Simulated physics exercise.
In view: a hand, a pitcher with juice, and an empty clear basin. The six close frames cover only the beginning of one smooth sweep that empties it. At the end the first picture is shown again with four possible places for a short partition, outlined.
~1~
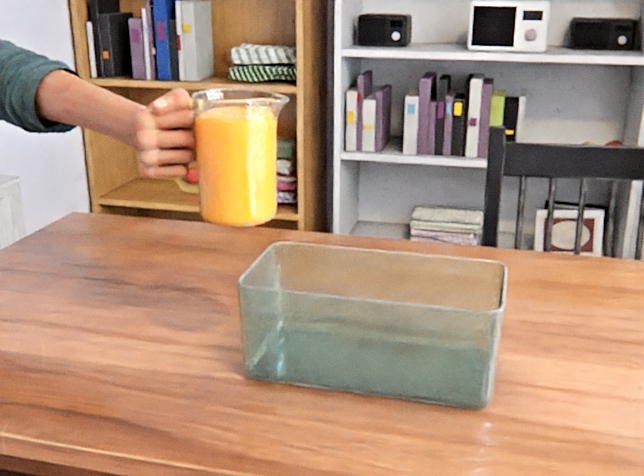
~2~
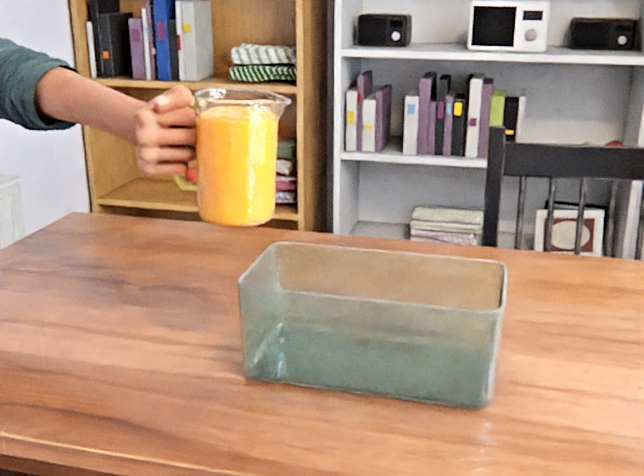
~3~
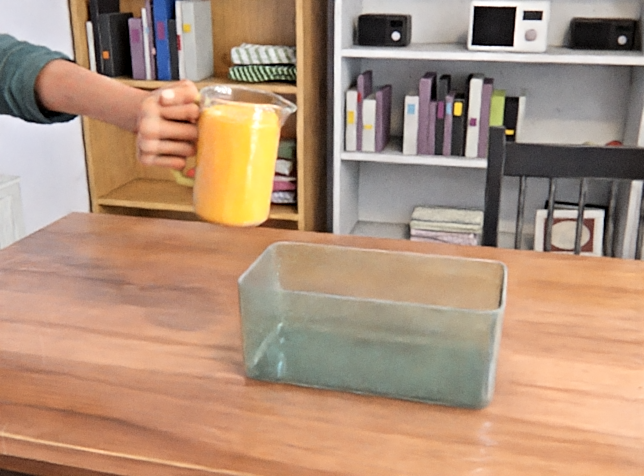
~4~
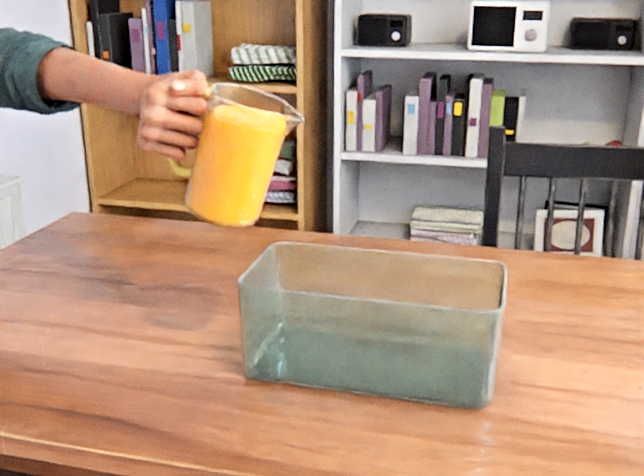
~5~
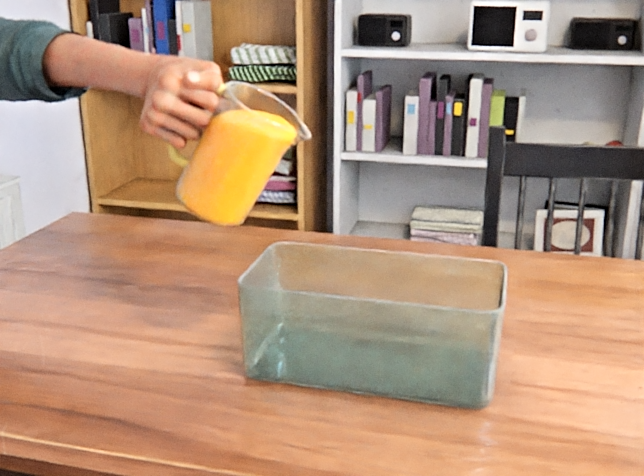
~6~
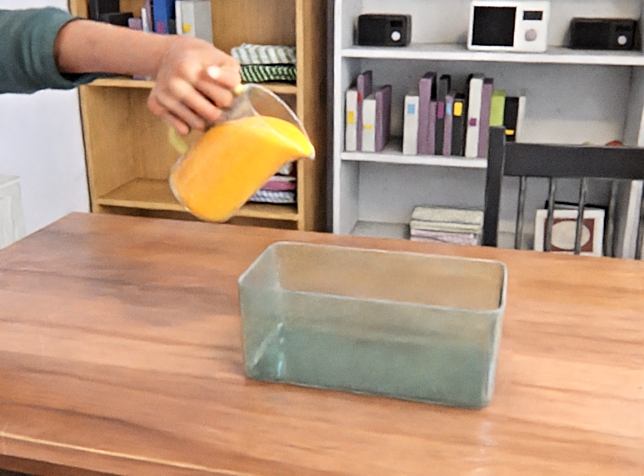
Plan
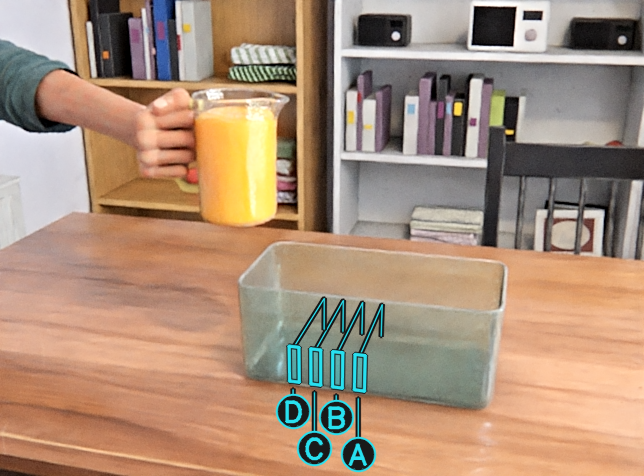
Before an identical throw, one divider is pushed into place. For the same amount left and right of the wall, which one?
Choose B.
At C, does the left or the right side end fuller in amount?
The right side.
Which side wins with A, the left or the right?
The left side.
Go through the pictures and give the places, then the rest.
The first frame shows upright, lip at (286, 99); basin from (245, 373) to (492, 406); nothing has left yet.
The second frame shows tipped about 2°, lip at (289, 102); nothing has left yet.
The third frame shows tipped about 8°, lip at (294, 108); nothing has left yet.
The fourth frame shows tipped about 18°, lip at (302, 120); nothing has left yet.
The fifth frame shows tipped about 30°, lip at (309, 136); nothing has left yet.
The sixth frame shows tipped about 44°, lip at (312, 156); nothing has left yet.
In cyan, A at (358, 398); B at (336, 395); C at (314, 392); D at (293, 389).
If A is chosen, about 82 % ends left of the wall and 14 % right of it; 4 % is lost outside.
If B is chosen, about 52 % ends left of the wall and 46 % right of it.
If C is chosen, about 11 % ends left of the wall and 87 % right of it.
If D is chosen, about 3 % ends left of the wall and 95 % right of it.
